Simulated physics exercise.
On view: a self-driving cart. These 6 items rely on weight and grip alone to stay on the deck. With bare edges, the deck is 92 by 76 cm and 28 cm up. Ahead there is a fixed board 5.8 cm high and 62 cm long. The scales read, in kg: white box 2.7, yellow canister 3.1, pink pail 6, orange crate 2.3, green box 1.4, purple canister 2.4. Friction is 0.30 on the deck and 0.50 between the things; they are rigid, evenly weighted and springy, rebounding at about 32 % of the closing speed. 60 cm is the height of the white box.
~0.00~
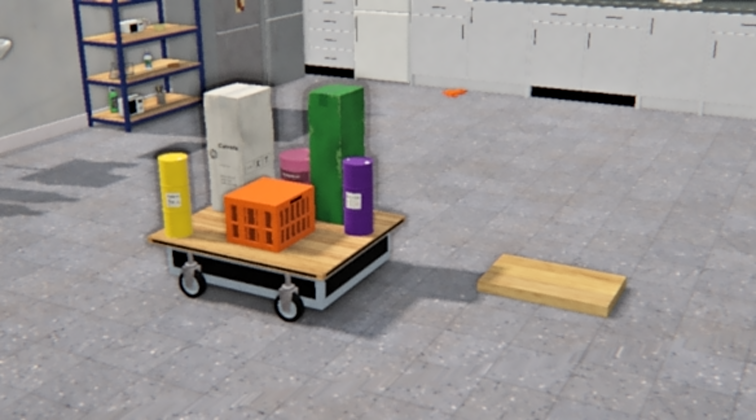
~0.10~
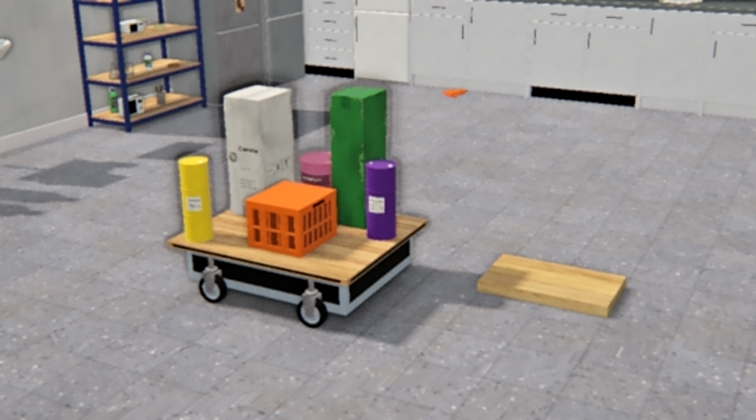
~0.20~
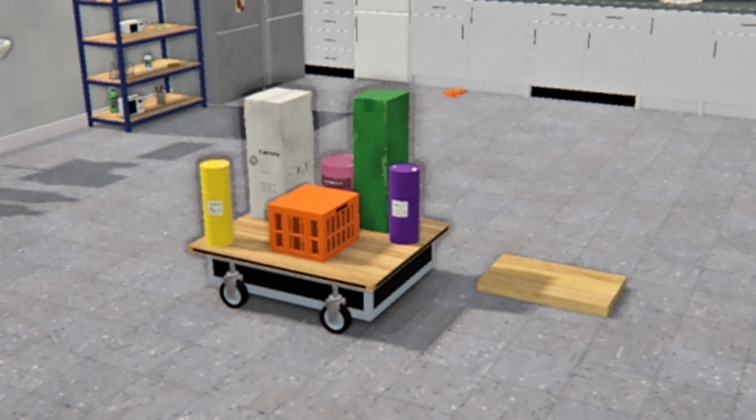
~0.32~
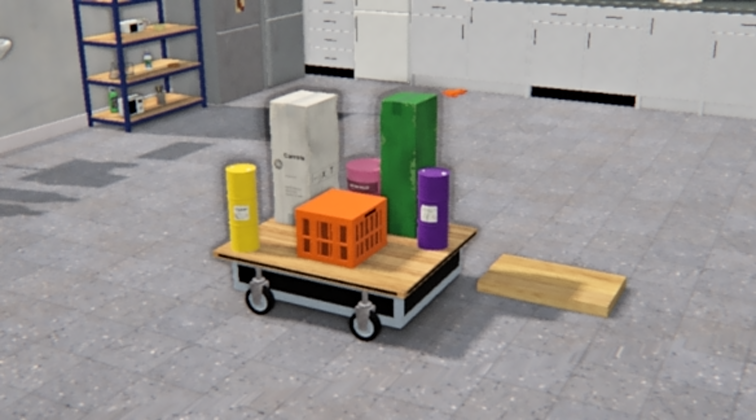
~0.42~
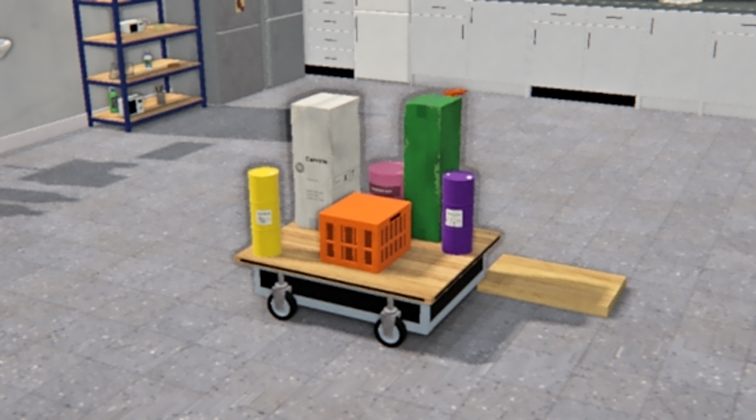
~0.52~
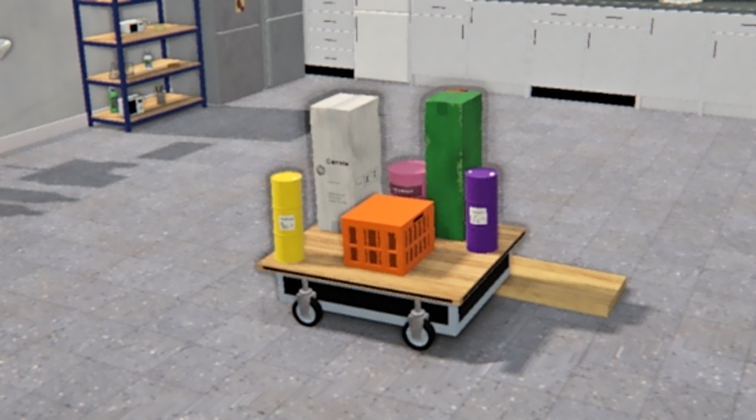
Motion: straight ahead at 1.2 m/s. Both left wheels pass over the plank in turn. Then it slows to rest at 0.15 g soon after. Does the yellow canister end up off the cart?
It's going to bail out.
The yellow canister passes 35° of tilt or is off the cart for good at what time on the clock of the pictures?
I'd say around the 1.5 s mark.
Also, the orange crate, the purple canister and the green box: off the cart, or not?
Observed: Orange crate remains in bounds; purple canister exits its support; green box exits its support.
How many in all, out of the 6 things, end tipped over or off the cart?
It adds up to 4.
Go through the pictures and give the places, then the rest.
In the first frame, 0 cm covered; yellow canister (176, 196); white box (241, 149).
In the second frame, 12 cm covered; orange crate (292, 218); green box (359, 157).
In the third frame, 24 cm covered; purple canister (404, 204); white box (281, 155).
In the fourth frame, 38 cm covered; orange crate (342, 227).
In the fifth frame, 50 cm covered; green box (432, 168); purple canister (458, 213).
In the sixth frame, 62 cm covered; yellow canister (288, 218); white box (348, 164).
Around 1.12 s, 134 cm covered; yellow canister at 13° to upright near (432, 238); purple canister at 53° to upright; green box at 37° to upright.
Around 1.72 s, 206 cm covered; yellow canister now off the cart; purple canister on its side; green box at 67° to upright.
Around 2.32 s, 250 cm covered; green box and purple canister now off the cart; white box at 36° to upright; orange crate shifted 9 cm.
Finally (3.2 s), off the cart, yellow canister, green box and purple canister; on their side or leaning hard on the deck, white box; the other 2 still in place (within 10 cm).
